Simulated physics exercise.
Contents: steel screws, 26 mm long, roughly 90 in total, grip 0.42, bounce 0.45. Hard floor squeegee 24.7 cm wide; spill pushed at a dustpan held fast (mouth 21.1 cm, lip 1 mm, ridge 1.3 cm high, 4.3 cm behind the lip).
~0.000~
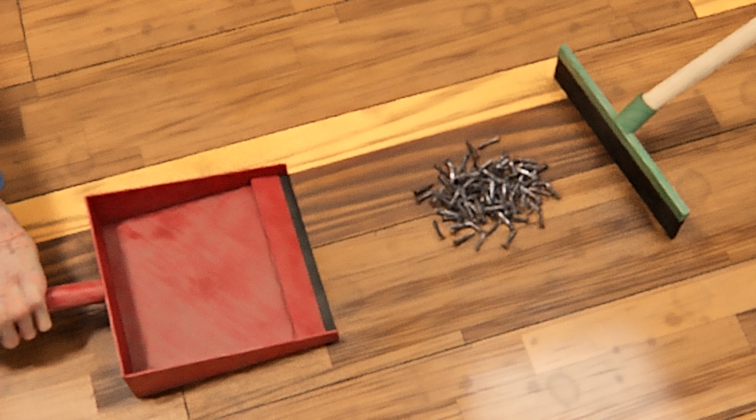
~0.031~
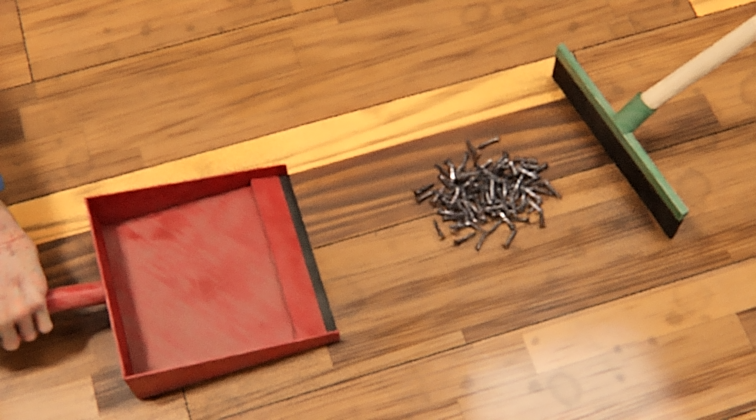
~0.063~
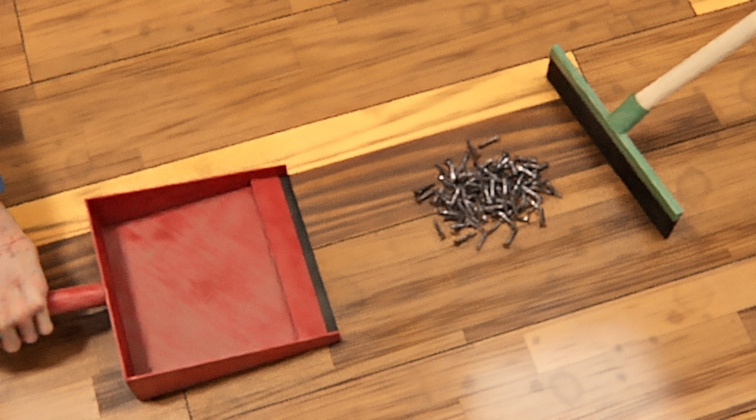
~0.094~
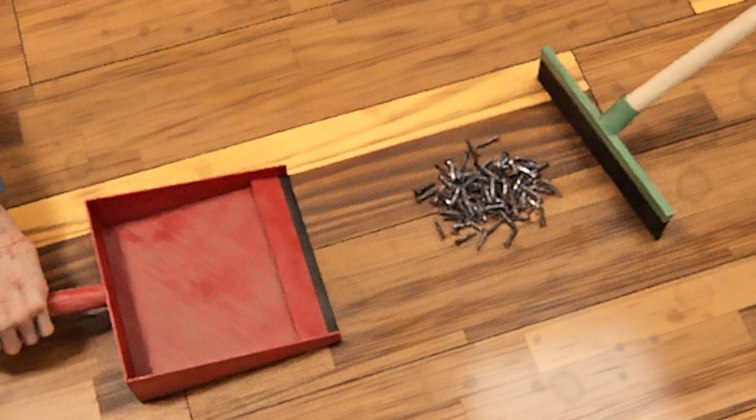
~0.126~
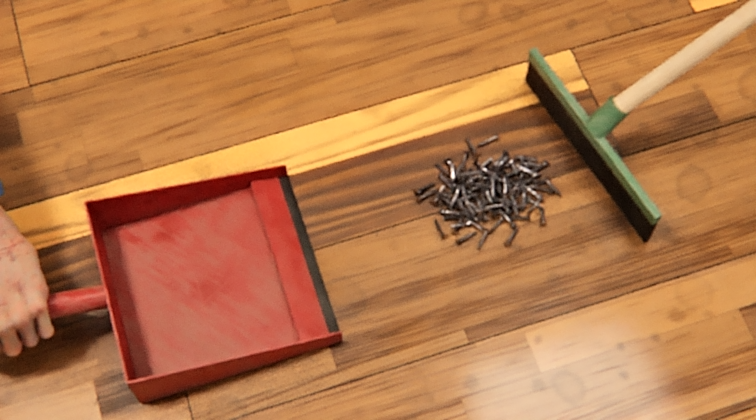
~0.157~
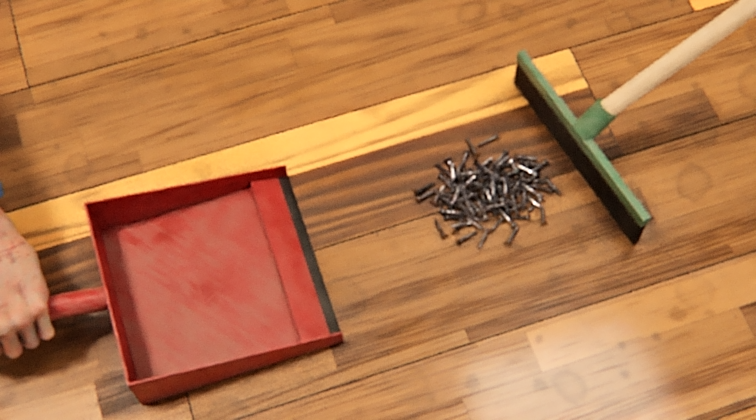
A green squeegee with a pale wooden handle slides a short way left across the wooden floor, closing the gap to a small heap of dark metal screws. The heap lies undisturbed throughout, while a hand at the left keeps a red dustpan nearly still, its open edge facing the screws.
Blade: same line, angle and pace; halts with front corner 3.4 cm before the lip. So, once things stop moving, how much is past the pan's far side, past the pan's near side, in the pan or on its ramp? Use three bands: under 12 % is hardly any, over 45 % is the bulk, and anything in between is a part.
Past the pan's far side: Hardly any, past the pan's near side: Hardly any, in the pan or on its ramp: Hardly any.
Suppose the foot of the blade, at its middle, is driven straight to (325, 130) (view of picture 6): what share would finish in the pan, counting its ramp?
Close to 0 in a hundred.
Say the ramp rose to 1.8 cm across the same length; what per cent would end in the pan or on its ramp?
Estimated share: Around 0 in a hundred.
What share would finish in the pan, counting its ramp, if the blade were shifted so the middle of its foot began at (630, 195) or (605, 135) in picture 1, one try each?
Some 5 and 0 per cent.
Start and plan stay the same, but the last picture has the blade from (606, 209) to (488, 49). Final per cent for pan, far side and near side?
Final per cent - pan 10, far 5, near 0.
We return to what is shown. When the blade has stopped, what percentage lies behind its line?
My guess is close to 0 per cent.
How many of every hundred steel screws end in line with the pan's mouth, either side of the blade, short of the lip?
Close to 95 per cent of them end up there.
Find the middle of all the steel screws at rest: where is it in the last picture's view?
Once everything settles, the centre is around (338, 245).
After 0.44 s, middle of the blade 19 cm from the lip; 0 % over the lip, far side 0 %, near side 0 %.
After 0.63 s, middle of the blade 11 cm from the lip; 0 % over the lip, far side 0 %, near side 0 %.
After 0.94 s, middle of the blade 6 cm from the lip; 5 % over the lip, far side 0 %, near side 0 %.
At rest (1.2 s), far side 0 %, near side 0 %, pan 5 %, in front of the lip or behind the blade 95 %.
